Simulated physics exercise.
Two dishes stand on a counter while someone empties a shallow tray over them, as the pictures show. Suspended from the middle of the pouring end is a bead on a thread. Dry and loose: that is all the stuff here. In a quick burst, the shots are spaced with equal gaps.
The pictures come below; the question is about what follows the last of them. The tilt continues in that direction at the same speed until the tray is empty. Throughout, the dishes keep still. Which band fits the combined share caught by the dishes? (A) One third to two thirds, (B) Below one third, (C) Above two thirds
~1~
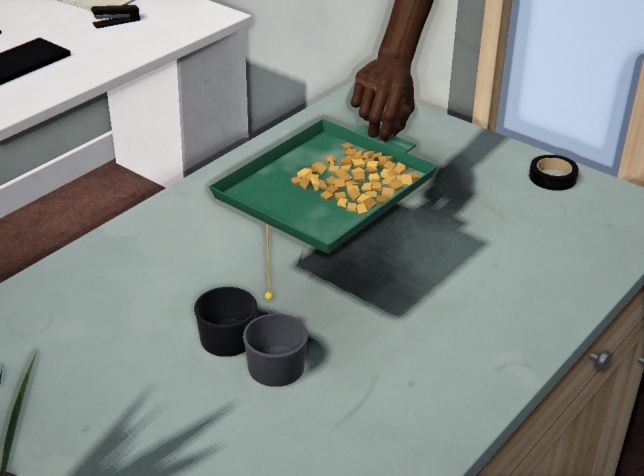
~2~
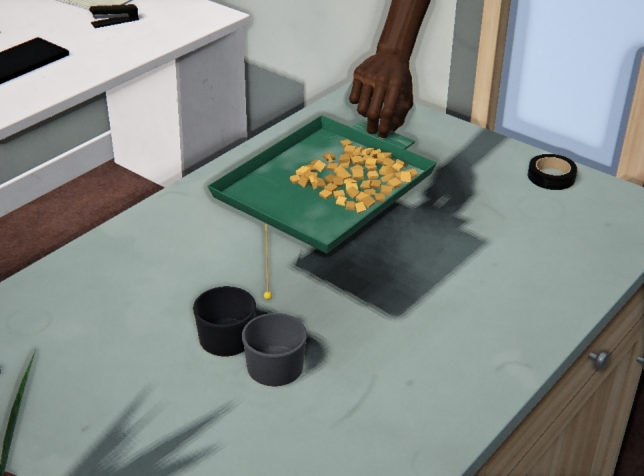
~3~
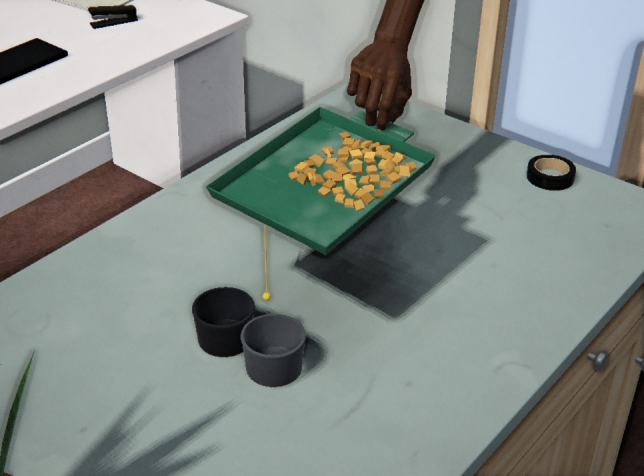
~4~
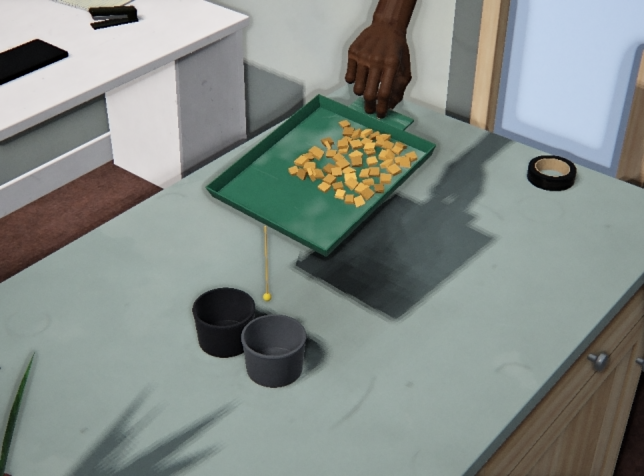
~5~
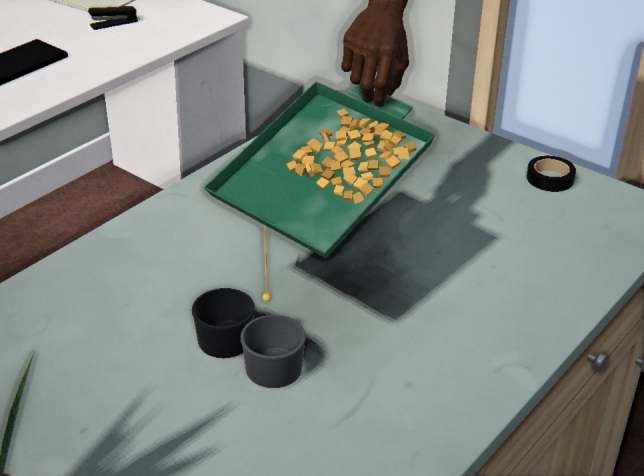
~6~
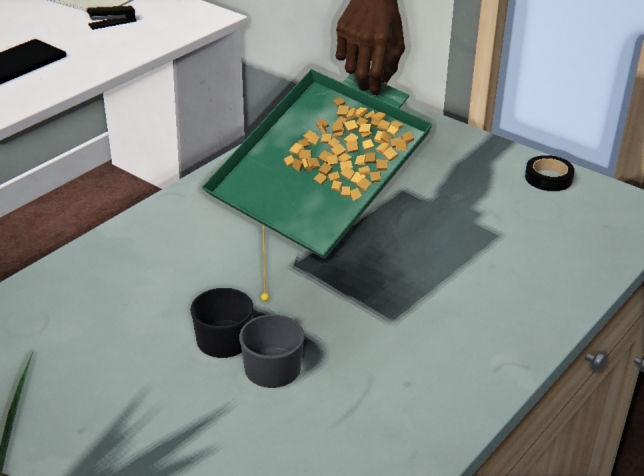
One third to two thirds.
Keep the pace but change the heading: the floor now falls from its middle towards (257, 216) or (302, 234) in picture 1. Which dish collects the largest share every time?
So, first the one on the left side, and second the one on the right side.
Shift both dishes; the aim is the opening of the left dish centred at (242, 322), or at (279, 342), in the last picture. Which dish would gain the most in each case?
At the first place the right-hand dish, at the second the dish on the left.
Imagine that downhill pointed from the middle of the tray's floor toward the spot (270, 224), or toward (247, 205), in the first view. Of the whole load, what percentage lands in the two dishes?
Well, 60 percent for one and then 20 percent for the other.
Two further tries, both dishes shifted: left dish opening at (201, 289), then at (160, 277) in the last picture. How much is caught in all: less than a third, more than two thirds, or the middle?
In order of the places: Under a third, then under a third.
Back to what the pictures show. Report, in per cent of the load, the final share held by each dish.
Per hundred pieces, the left dish ends with about 10 and the right dish with about 40.
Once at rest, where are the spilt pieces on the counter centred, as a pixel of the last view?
Roughly at pixel (294, 417).
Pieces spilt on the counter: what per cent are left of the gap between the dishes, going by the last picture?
Estimate: Roughly 30 %.
Shortly afterwards, tray tipped steeply; all but a few on the tray; only a few in the air.
Next, tray tipped past a quarter turn; near a third on the tray; a little in the right dish; near a quarter outside both; near a quarter in the air.
Some moments later, tray tipped past a quarter turn; near a third in the right dish; a little in the left dish; near half outside both.
In the end, tray tipped past a quarter turn; near a third in the right dish; a little in the left dish; near half outside both.
